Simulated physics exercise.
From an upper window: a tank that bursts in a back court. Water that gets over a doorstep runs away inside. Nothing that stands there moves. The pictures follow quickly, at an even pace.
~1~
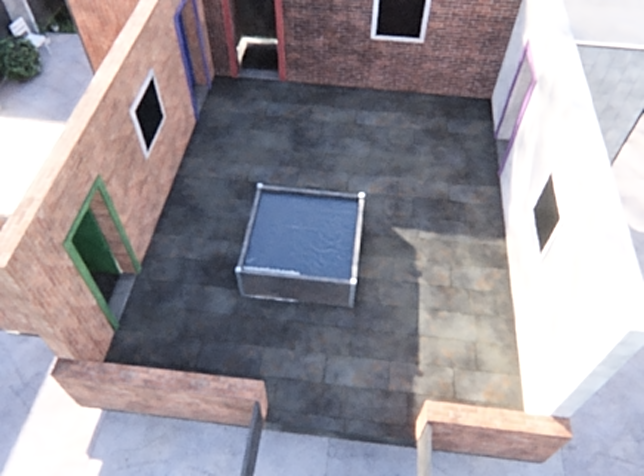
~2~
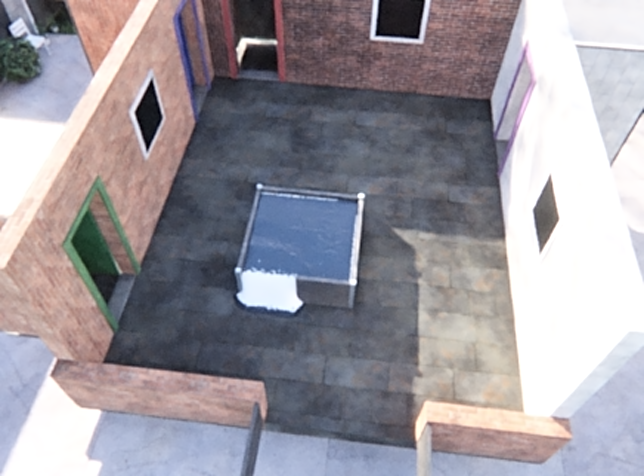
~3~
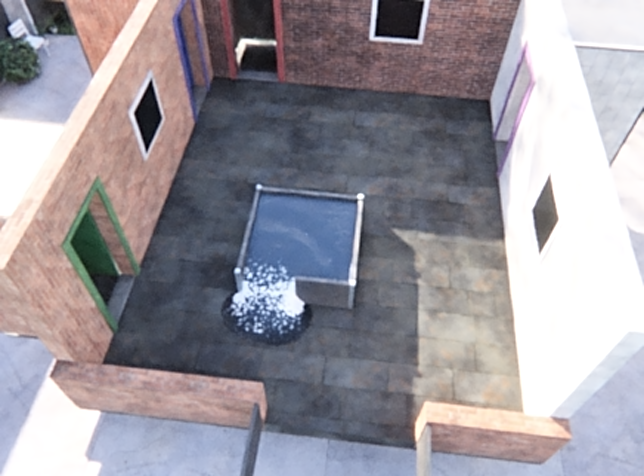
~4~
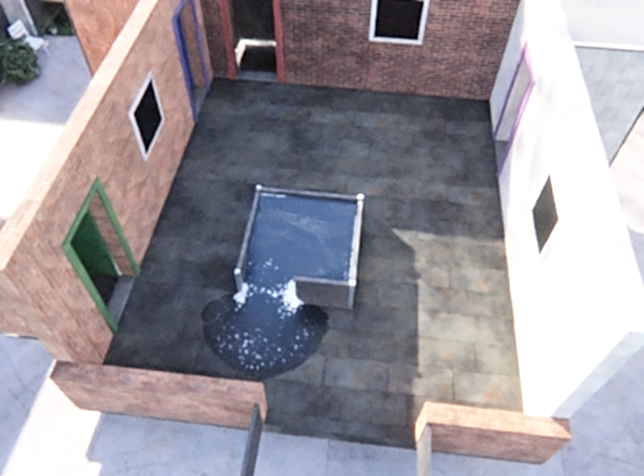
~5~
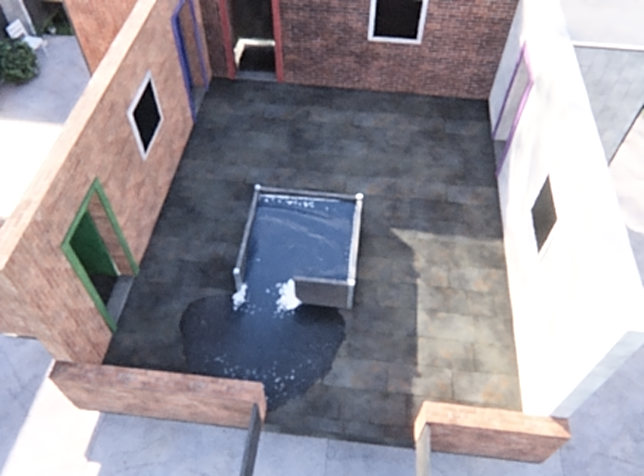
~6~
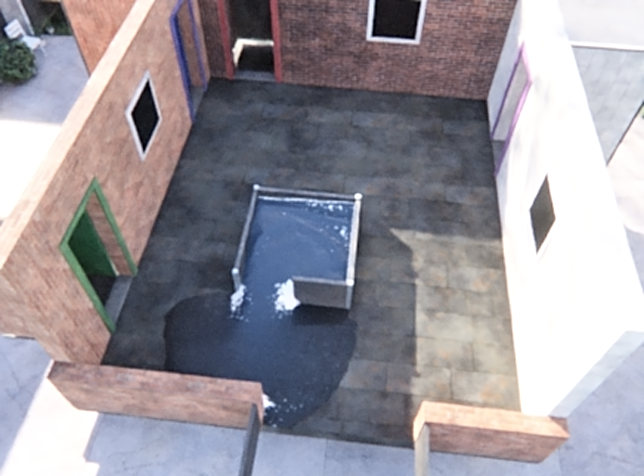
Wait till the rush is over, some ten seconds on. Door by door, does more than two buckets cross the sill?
One by one: The green door takes more than that; the purple door stays under that; the red door stays under that; the blue door stays under that.
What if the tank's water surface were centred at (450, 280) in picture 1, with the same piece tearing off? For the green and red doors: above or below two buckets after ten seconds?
My reading: The green door keeps below it, the red door stays under.
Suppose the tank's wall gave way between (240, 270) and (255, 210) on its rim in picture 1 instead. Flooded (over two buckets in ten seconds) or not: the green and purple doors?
Green is over, purple lets less in.
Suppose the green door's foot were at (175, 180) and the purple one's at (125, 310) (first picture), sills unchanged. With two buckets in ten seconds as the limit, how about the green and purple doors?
My reading: Green door takes less, purple door lets more in.
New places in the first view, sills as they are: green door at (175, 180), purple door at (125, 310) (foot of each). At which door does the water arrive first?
First comes the one in purple.
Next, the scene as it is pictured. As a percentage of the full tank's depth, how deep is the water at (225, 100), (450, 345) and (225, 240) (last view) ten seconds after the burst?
In turn 8, 4 and 6 in a hundred.
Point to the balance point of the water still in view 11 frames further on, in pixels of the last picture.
Near (261, 297).
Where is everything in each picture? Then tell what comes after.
Still water in the open tank at (304, 234), in the first frame.
Water pours out at (270, 290) and has run to (240, 299), in the second frame.
The front is at (285, 338), out from the gap at (270, 291), in the third frame.
The front is at (266, 371), out from the gap at (270, 291), in the fourth frame.
Water pours out at (269, 291) and has run to a hidden place, in the fifth frame.
Water pours out at (267, 291) and has run to a hidden place, in the sixth frame.
A moment on, water covers 10 % of the floor; the green door not reached, the purple door not reached, the red door not reached, the blue door not reached.
Next, water covers 15 % of the floor; the green door wet at the sill, nothing in, the purple door not reached, the red door not reached, the blue door not reached.
Then, water covers 25 % of the floor; the green door under two buckets in, the purple door not reached, the red door not reached, the blue door not reached.
Later, water covers 45 % of the floor; the green door over two buckets in, the purple door not reached, the red door not reached, the blue door wet at the sill, nothing in.
In the end, water covers 60 % of the floor; the green door over two buckets in, the purple door not reached, the red door wet at the sill, nothing in, the blue door wet at the sill, nothing in.
